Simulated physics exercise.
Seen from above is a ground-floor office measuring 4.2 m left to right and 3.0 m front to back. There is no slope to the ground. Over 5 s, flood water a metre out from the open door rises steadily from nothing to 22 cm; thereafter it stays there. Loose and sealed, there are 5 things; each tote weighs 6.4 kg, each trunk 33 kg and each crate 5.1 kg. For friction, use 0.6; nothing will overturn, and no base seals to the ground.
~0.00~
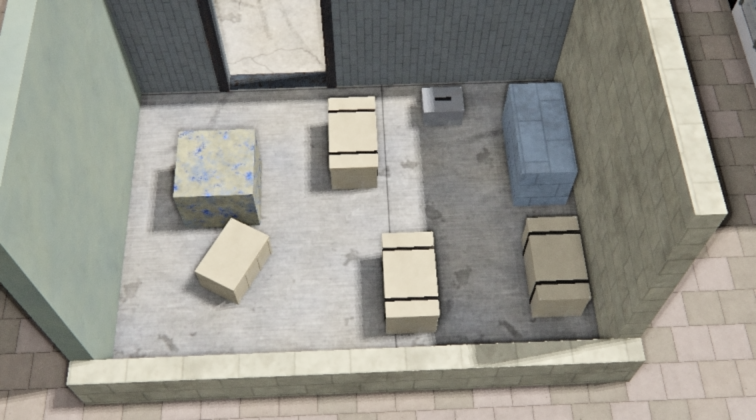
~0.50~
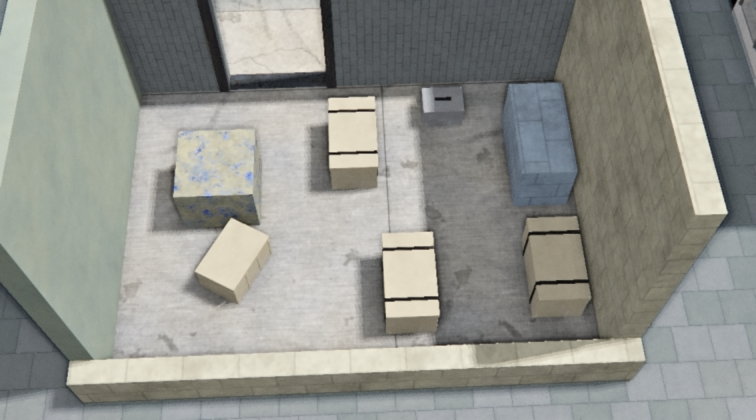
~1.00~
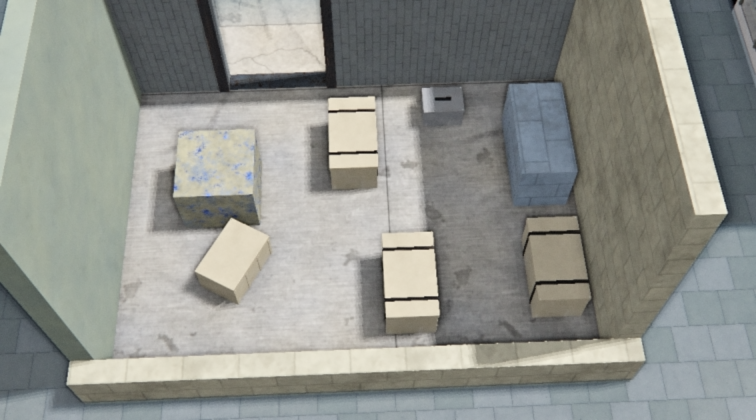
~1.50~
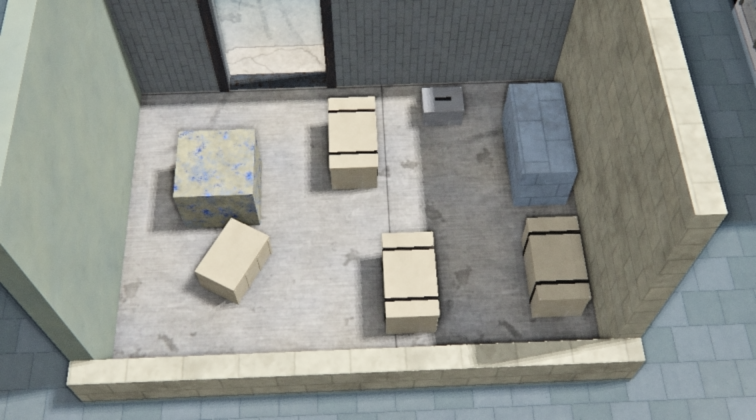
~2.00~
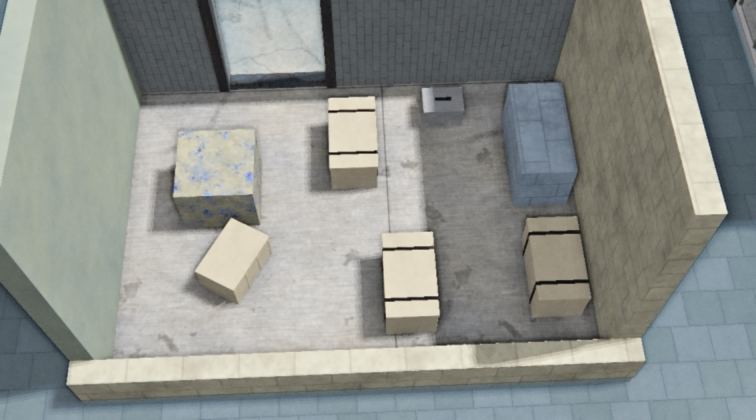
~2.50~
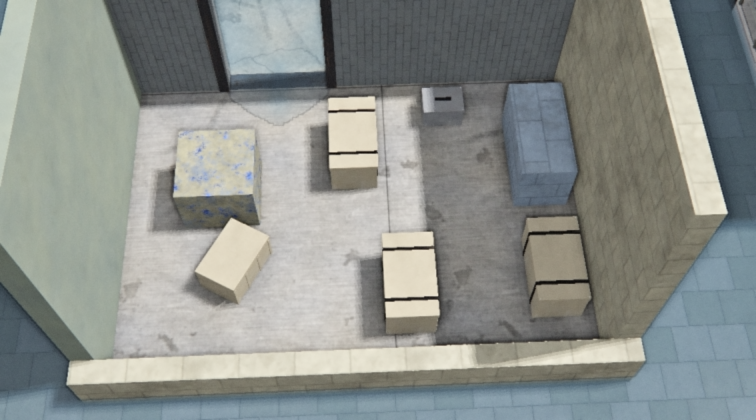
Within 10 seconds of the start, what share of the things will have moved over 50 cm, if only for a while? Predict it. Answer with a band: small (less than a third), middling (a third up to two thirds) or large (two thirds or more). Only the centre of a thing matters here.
Small.
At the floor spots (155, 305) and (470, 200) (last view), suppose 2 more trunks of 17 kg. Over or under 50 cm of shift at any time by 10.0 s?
Well, the first one tops the mark, and the second stays under the mark.
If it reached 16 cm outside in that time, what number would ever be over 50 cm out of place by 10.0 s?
That would give 0.
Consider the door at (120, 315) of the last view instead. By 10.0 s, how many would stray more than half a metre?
The answer then is 3.
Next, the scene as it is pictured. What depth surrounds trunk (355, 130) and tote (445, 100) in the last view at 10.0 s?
Around 5 cm and 3 cm.
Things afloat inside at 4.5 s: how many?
I get 0.
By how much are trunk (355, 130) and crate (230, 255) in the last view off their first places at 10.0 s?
First 30 cm, then 40 cm.
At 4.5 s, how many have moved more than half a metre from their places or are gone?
0 of them.
After 3.5 s 0 of 5 are over 50 cm from their spots; 0 afloat.
After 4.5 s 0 of 5 are over 50 cm from their spots; 0 afloat.
After 7.0 s 0 of 5 are over 50 cm from their spots; 1 afloat.
After 10.0 s 0 of 5 are over 50 cm from their spots, and 1 have been at some point; 1 afloat.
